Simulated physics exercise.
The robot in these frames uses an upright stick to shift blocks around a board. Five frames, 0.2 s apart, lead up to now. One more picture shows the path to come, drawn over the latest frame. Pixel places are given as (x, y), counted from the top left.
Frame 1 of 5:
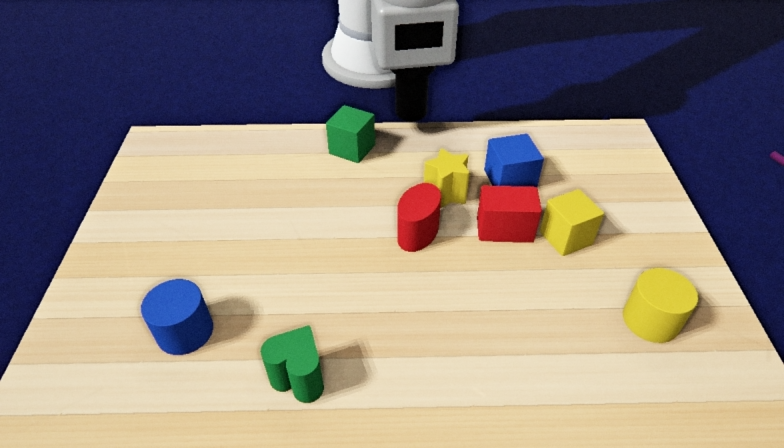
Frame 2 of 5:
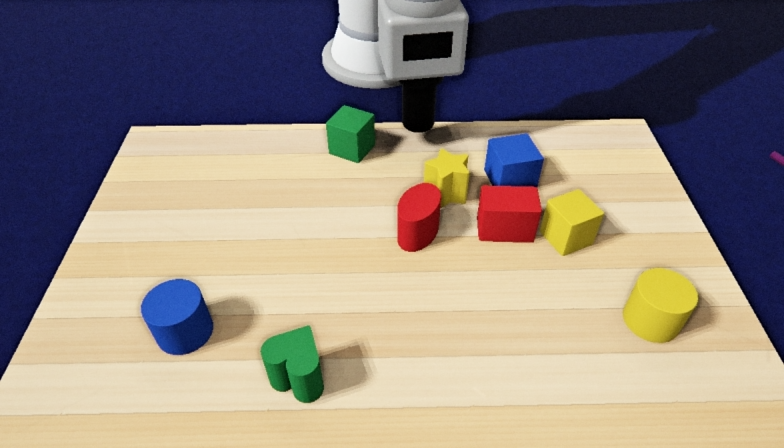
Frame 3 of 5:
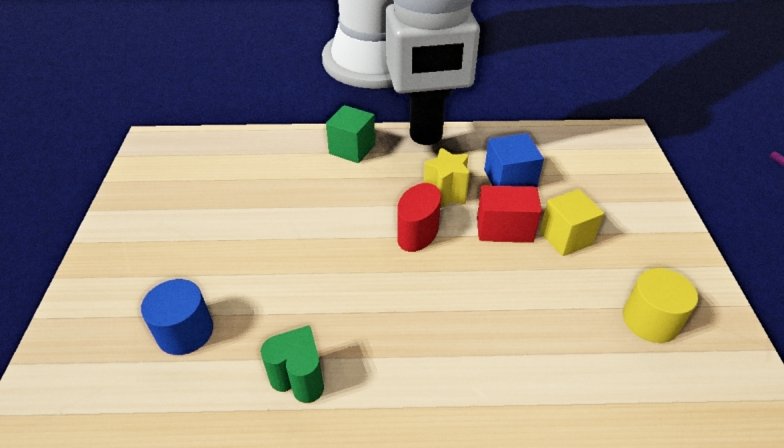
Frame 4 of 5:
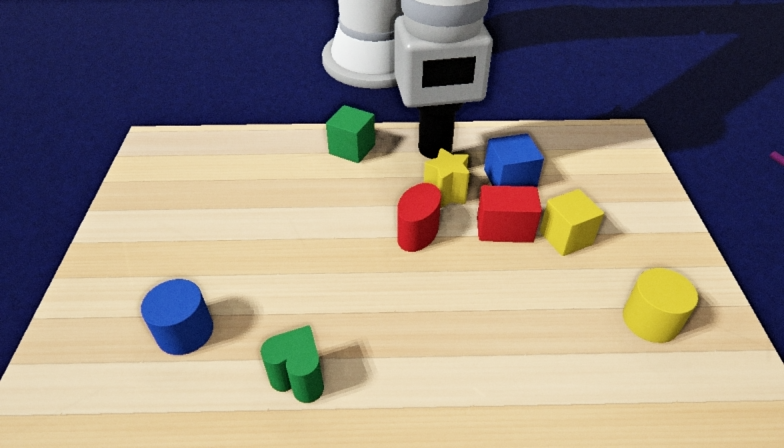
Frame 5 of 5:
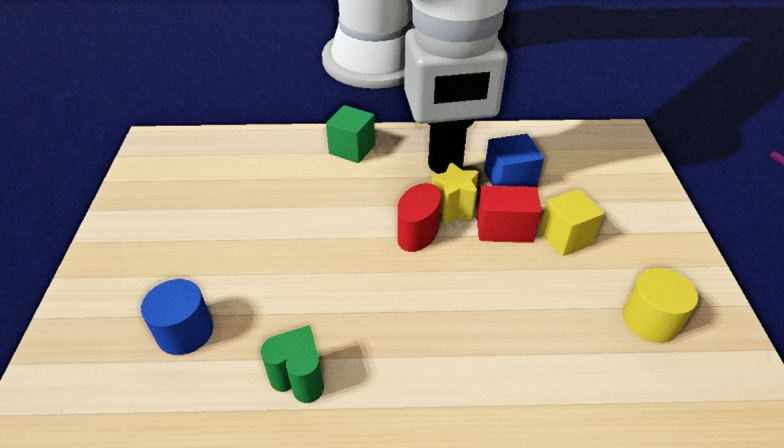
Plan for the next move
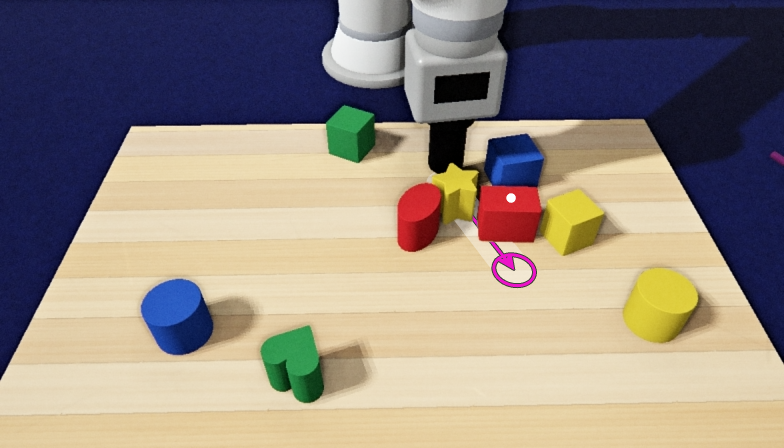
Robot arm with a black stick moving toward the viewer over a wooden board of coloured blocks, then nudging the yellow star forward.
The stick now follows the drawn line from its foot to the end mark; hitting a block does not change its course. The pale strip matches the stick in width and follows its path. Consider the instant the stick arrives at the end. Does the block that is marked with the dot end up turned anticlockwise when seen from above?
That would be a yes.
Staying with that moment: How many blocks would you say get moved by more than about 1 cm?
A pair of blocks is moved.
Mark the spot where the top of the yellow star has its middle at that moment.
I expect it at (467, 226).
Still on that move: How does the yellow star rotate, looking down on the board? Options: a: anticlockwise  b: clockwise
b
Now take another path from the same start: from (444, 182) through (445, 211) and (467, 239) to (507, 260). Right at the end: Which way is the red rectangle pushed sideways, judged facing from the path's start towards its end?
It shifts to the left.
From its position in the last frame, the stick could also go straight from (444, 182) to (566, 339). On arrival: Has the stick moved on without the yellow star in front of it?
That would be a yes.
The line goes from (444, 182) directly to (514, 270); the dot is on the red rectangle.
What follows on the original path. One third of the way, stick (467, 192); yellow star (460, 205), turned 45° clockwise; red rectangle (515, 209), turned 45° anticlockwise.
Two thirds of the way, stick (492, 221); yellow star (465, 222), turned 100° clockwise; red rectangle (531, 222), turned 70° anticlockwise.
At the end, stick (518, 253); red oval unmoved; yellow star (467, 226), turned 125° clockwise; red rectangle (565, 243), turned 100° anticlockwise; yellow four-sided block (583, 209), turned 15° anticlockwise.
